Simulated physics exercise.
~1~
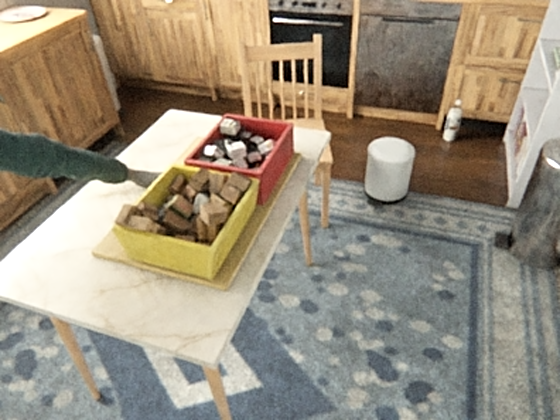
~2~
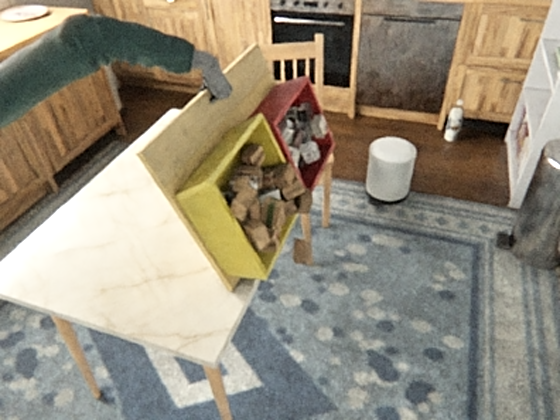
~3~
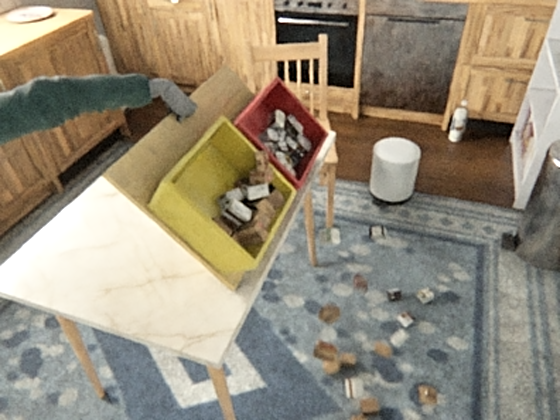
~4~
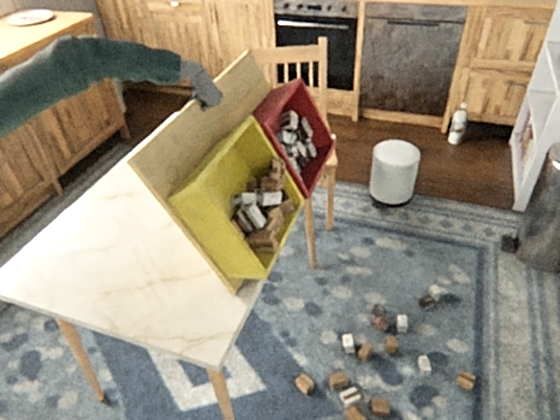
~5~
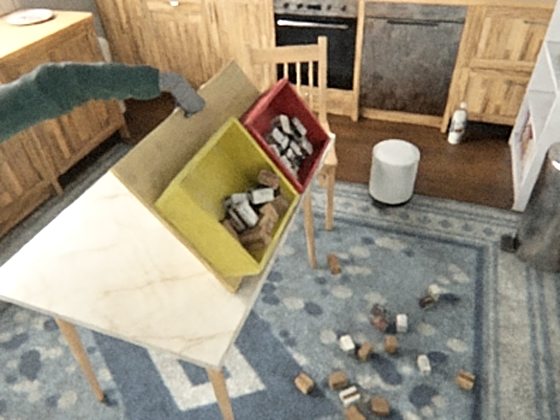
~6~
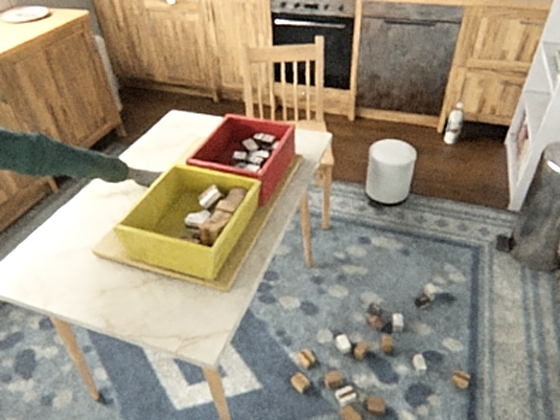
In a kitchen, a gloved hand tips two boxes, spilling blocks before lowering them flat.
